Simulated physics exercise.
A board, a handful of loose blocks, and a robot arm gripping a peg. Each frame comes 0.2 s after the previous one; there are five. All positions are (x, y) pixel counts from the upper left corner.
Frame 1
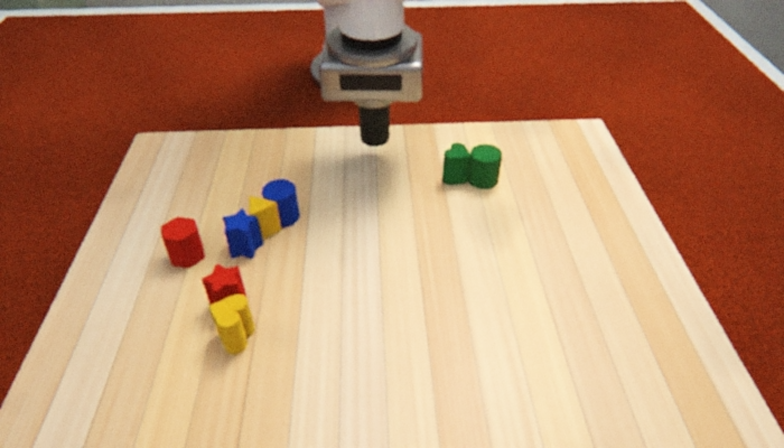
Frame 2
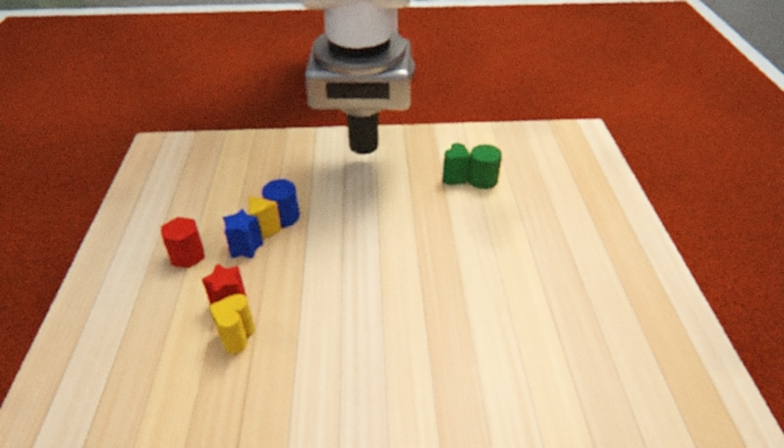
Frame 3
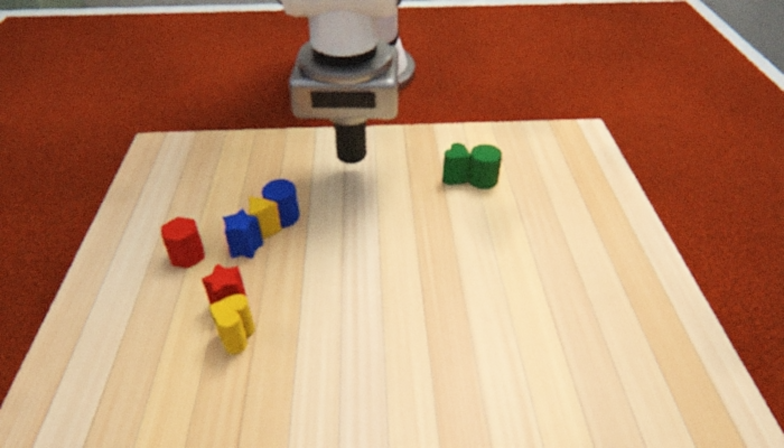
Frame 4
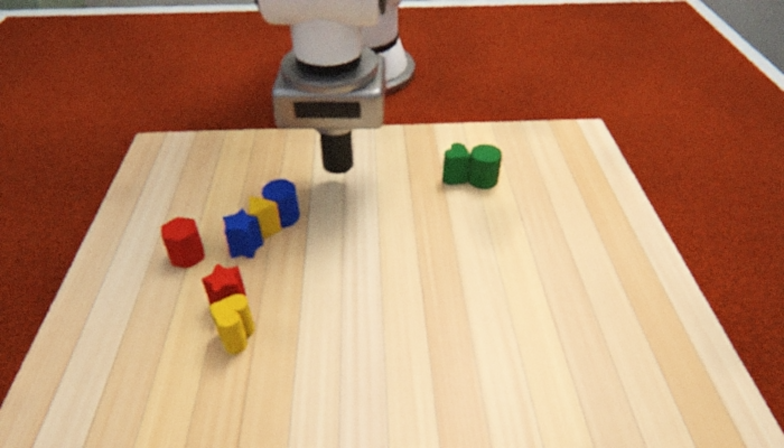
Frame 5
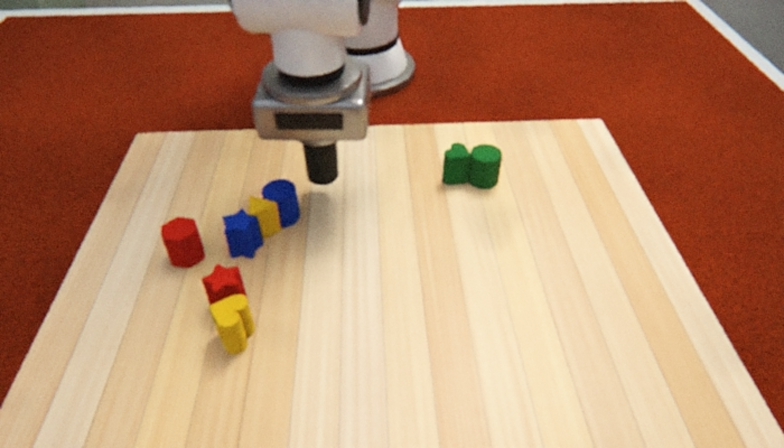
A robot arm holding a dark peg moves steadily left and slightly toward the viewer above a pale striped wooden board on a red surface, seen from above at an angle by a still camera. Red, blue and yellow blocks sit at left, and two green ones at upper right. The peg nears the blue circular block, while every block stays put.
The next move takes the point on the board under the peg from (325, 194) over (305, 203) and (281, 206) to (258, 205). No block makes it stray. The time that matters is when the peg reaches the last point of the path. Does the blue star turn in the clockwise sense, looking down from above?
Yes, that is how it ends up.
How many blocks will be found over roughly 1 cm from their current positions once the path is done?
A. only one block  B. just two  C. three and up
C: Three and up.
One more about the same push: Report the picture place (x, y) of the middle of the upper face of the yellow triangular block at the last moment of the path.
Put as a pixel place, it's (247, 218).
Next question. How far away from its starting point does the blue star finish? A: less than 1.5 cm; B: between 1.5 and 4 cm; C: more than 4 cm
B
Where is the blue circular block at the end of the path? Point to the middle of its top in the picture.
At the end it should sit near (246, 199).
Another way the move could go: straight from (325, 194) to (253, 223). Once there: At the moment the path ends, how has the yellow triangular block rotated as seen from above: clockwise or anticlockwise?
From the top, the block rotates counterclockwise.
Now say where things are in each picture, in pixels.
Peg's lower end (375, 139); blue star (238, 220); yellow triangular block (259, 204); blue circular block (278, 189), in the first picture.
Peg (364, 147); blocks still, in the second picture.
Peg (352, 156); blocks still, in the third picture.
Peg (338, 166); blocks still, in the fourth picture.
Peg (323, 177); blue star (238, 220); yellow triangular block (259, 204); blue circular block (278, 189), in the fifth picture.
The first path, step by step. Halfway along, peg (289, 188); blue star (230, 227), turned 20° clockwise; yellow triangular block (250, 212); blue circular block (264, 196).
At the end, peg (254, 188); blue star (226, 232), turned 20° clockwise; yellow triangular block (247, 218); blue circular block (246, 199).
